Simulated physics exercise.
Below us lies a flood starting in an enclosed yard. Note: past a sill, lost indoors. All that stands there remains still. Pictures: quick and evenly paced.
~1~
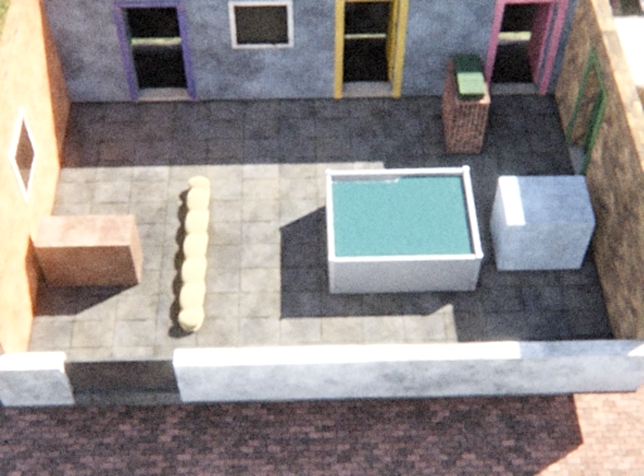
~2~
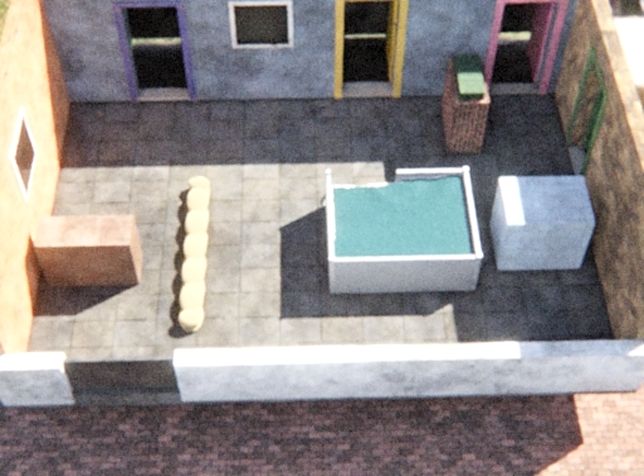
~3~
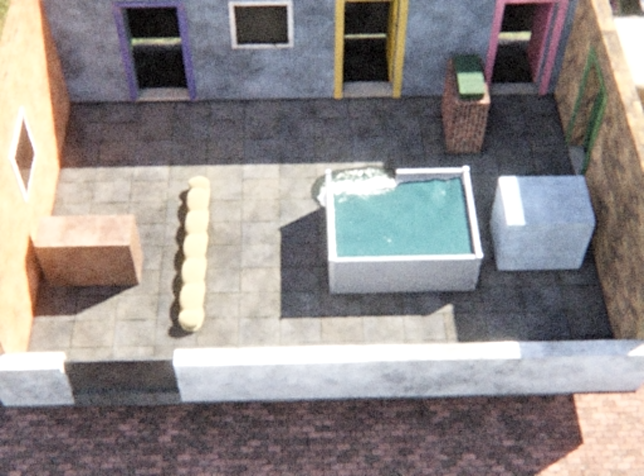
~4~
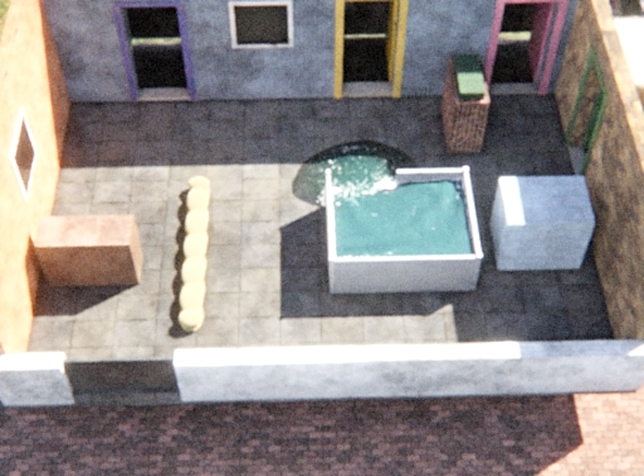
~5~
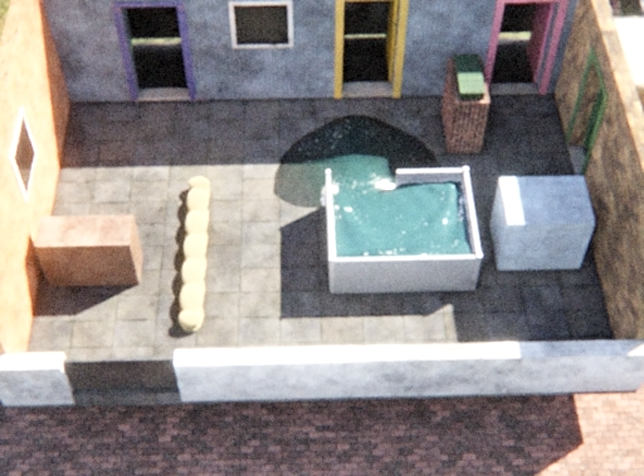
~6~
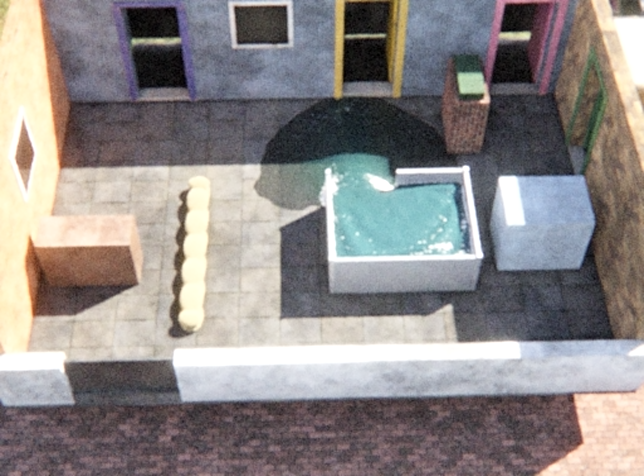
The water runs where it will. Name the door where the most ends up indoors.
Yellow.
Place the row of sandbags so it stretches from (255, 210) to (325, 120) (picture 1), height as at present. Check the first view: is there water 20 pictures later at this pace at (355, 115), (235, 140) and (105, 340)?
Taking the three spots in the order given, they'd be soaked, soaked and spared.
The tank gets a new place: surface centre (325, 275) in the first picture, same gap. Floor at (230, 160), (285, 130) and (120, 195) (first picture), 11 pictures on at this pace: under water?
Result, in order: Affected; affected; unaffected.
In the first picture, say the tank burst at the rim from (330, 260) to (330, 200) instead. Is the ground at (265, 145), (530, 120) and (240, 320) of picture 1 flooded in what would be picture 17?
In turn: Flooded, clear, awash.
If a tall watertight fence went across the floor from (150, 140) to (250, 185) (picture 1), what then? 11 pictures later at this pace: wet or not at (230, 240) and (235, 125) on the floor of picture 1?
Taking the two points in order, the first is spared and the second is swamped.
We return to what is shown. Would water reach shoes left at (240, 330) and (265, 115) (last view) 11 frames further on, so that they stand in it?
The first spot is spared and the second is swamped.
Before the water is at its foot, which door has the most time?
The final one is the door marked green.
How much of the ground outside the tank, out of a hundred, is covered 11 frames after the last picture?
That comes to about 25 per cent.
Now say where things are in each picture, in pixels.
In the first picture, the tank at (401, 217) is whole and still.
In the second picture, the front is at (324, 204), out from the gap on the tank's far side.
In the third picture, the front is at a hidden place, out from the gap on the tank's far side.
In the fourth picture, water pours out on the tank's far side and has run to (372, 145).
In the fifth picture, water pours out on the tank's far side and has run to (345, 120).
In the sixth picture, the front is at (334, 98), out from the gap on the tank's far side.
A moment on, water covers 20 % of the floor; blue door not reached, pink door not reached, yellow door some in, green door not reached.
Next, water covers 25 % of the floor; blue door wet at the sill, nothing in, pink door wet at the sill, nothing in, yellow door a lot in, green door not reached.
Then, water covers 35 % of the floor; blue door a trickle in, pink door a trickle in, yellow door a lot in, green door wet at the sill, nothing in.
Later, water covers 55 % of the floor; blue door a trickle in, pink door a trickle in, yellow door a lot in, green door a trickle in.
In the end, water covers 80 % of the floor; blue door some in, pink door some in, yellow door a lot in, green door a trickle in; the yellow door has let in the most.
